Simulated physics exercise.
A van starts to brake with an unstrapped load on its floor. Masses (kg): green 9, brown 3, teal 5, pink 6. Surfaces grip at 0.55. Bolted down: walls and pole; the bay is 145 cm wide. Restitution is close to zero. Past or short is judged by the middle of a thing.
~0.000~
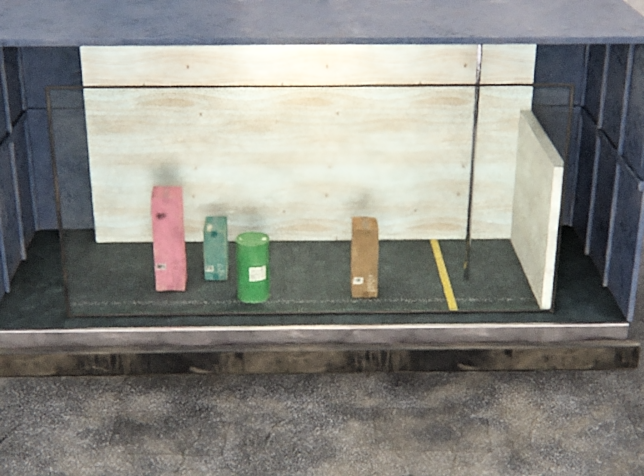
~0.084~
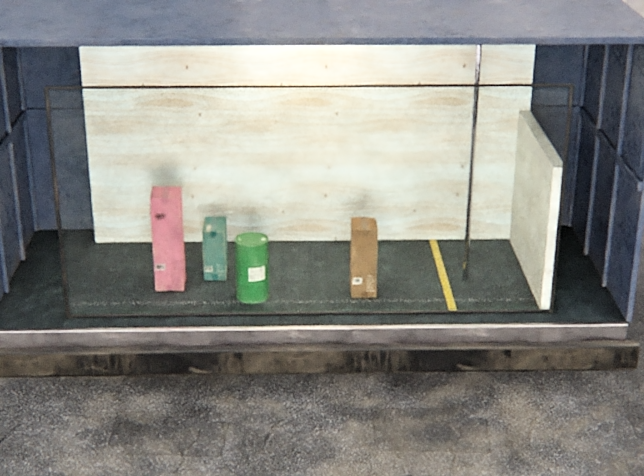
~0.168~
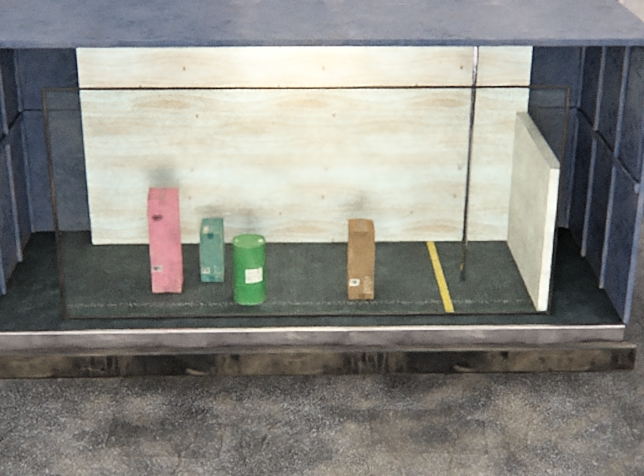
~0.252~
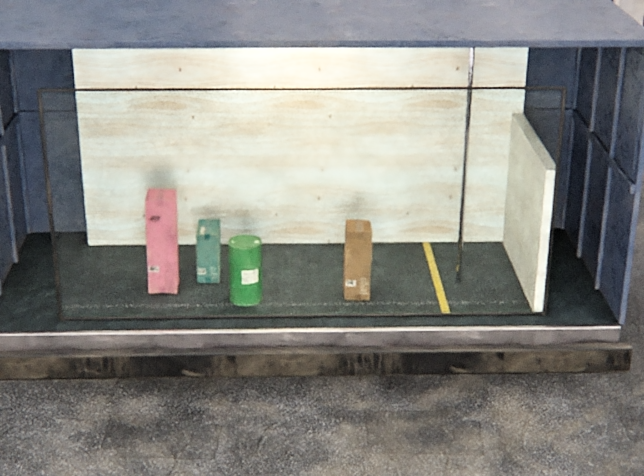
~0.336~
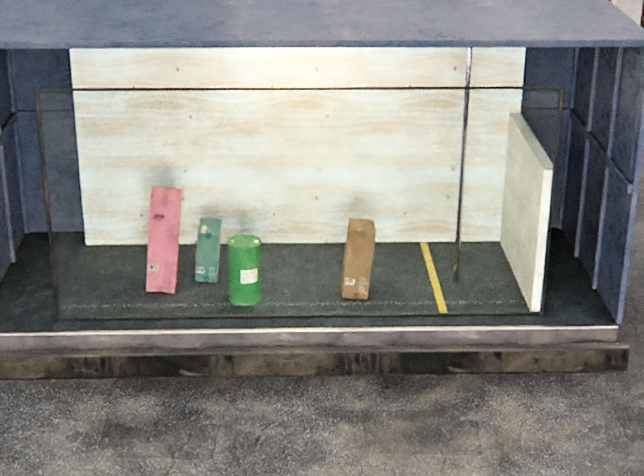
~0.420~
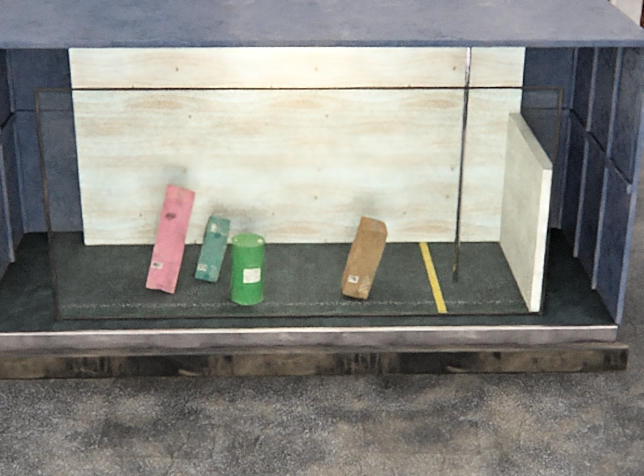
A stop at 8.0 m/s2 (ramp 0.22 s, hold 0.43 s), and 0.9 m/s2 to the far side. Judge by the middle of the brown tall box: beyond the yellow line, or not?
Here the brown tall box passes the yellow line.
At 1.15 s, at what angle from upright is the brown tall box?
About 90°.
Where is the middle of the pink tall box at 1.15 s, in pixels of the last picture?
At about (306, 255).
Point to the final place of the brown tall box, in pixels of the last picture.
At about (483, 278).
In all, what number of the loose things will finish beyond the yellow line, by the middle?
The count is 1.
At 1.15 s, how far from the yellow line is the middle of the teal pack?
Some 110 cm short of it.
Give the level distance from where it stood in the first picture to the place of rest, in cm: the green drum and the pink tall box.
Moved: Green drum 100, pink tall box 120.
After 0.75 s the brown tall box is 5 cm short of the yellow line, tilted 90°, near (432, 278) in the last picture's view; the pink tall box 166 cm short of the yellow line, tilted 70°.
After 1.15 s the brown tall box is 39 cm past the yellow line, tilted 90°, near (483, 278) in the last picture's view.
After 1.65 s the brown tall box is 39 cm past the yellow line, tilted 90°, near (483, 278) in the last picture's view; the pink tall box 110 cm short of the yellow line, tilted 75°.
At rest, 1.9 s, green drum stops short of the yellow line; brown tall box crosses the yellow line; teal pack stops short of the yellow line; pink tall box stops short of the yellow line.
